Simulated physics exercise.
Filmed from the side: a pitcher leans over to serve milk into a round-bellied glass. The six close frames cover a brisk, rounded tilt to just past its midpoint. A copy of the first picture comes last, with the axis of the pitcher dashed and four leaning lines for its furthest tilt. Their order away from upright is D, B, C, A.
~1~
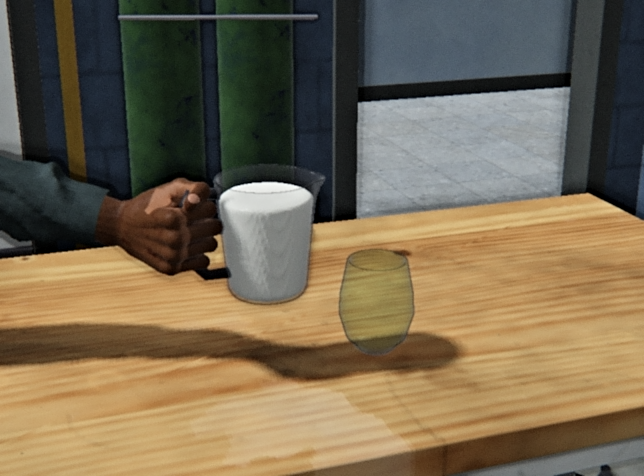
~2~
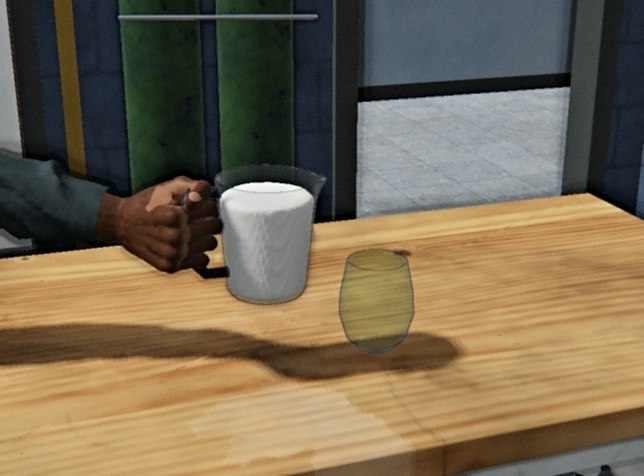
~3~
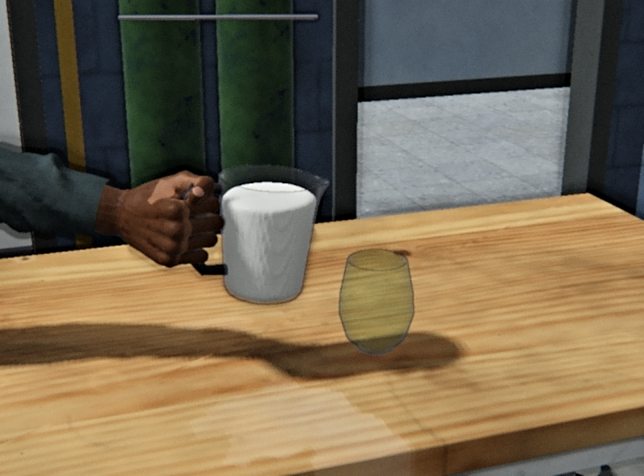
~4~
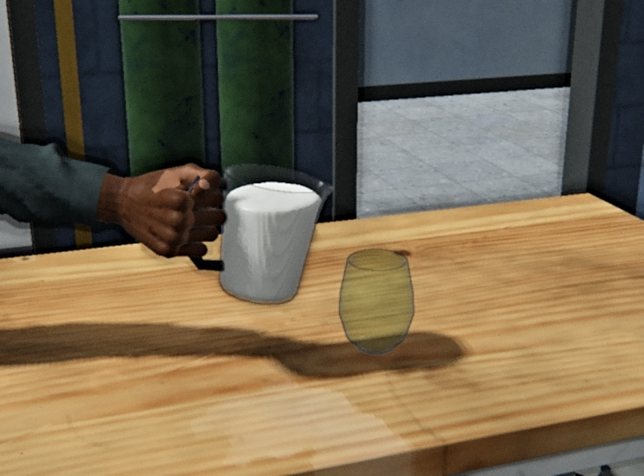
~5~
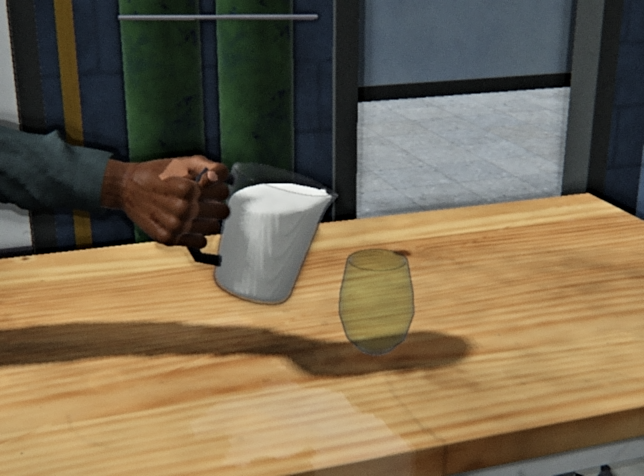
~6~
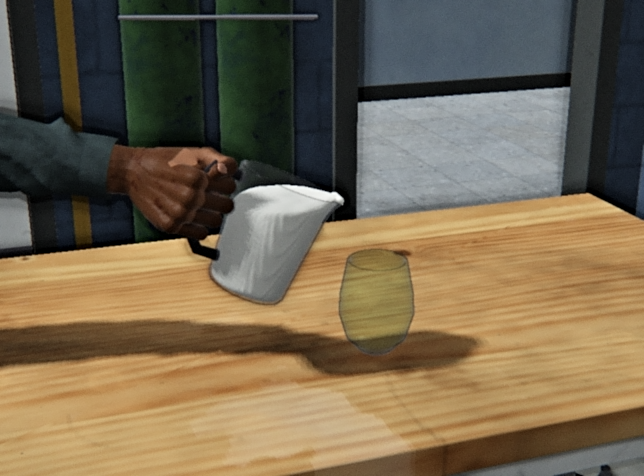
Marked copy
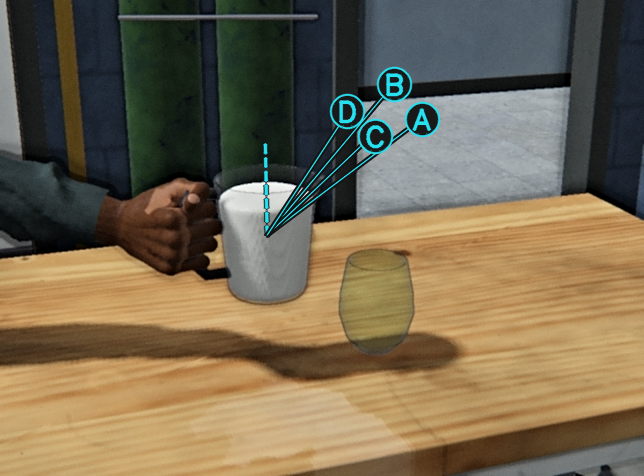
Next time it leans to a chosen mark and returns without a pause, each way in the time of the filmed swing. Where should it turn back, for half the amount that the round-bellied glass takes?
C.
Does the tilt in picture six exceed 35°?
No, it does not.
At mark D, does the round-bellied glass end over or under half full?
Under.
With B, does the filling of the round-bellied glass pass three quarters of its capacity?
No.
In cyan, A at (408, 128); B at (382, 97); C at (361, 146); D at (338, 126).
With A, the round-bellied glass ends with about 62 % of what it can hold.
With B, the round-bellied glass ends with about 32 % of what it can hold.
With C, the round-bellied glass ends with about 46 % of what it can hold.
With D, the round-bellied glass ends with about 20 % of what it can hold.
